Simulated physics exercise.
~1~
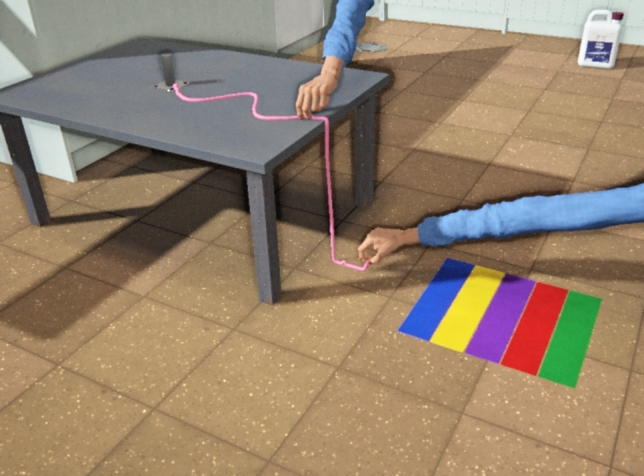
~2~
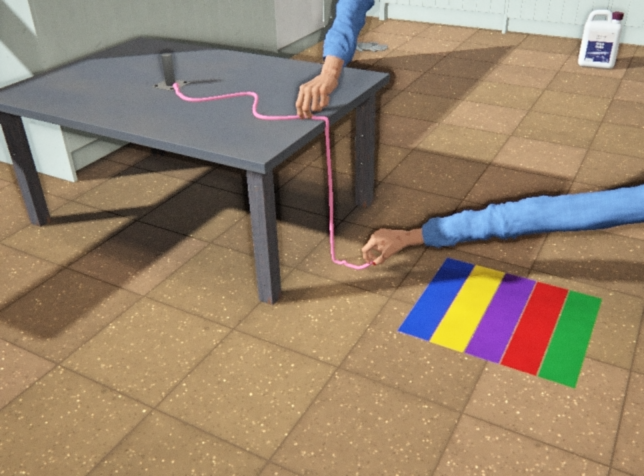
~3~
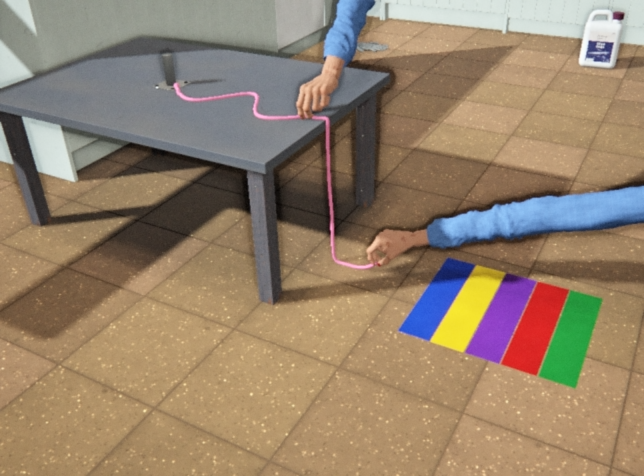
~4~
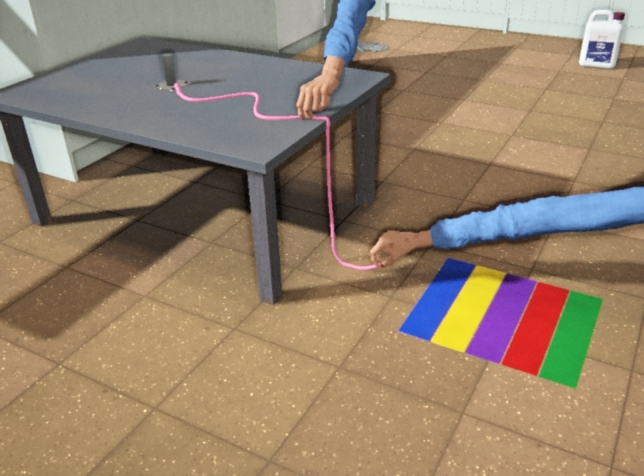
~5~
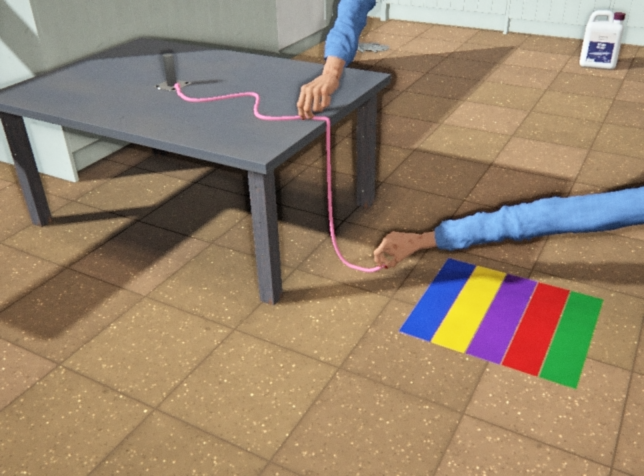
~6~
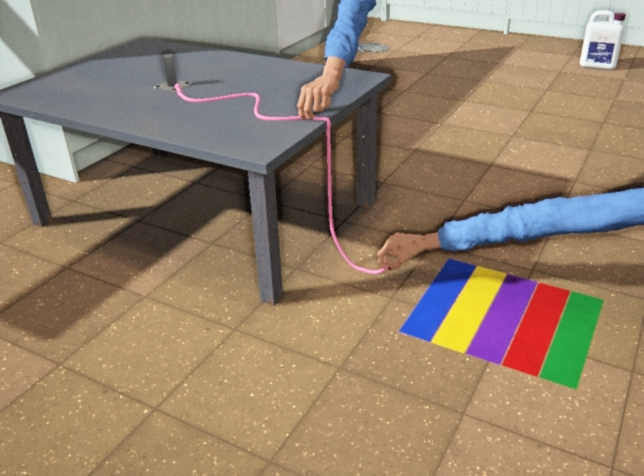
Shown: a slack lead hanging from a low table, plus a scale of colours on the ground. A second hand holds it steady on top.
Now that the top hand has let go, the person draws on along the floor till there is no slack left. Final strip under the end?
Red.
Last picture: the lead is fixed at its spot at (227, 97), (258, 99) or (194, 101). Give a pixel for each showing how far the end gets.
Result per try (px, approx.): (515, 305); (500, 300); (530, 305).
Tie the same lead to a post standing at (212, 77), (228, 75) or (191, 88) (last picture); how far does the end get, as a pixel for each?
In that order: (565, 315), (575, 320) and (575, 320).
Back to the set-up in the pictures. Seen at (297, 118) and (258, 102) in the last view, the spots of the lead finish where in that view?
In that view they reach (349, 142) and (283, 110).
Soon after, end near (490, 295); over yellow.
Then, end near (524, 305); over purple.
At full stretch, end near (544, 311); over red. It gets as far as the red strip.
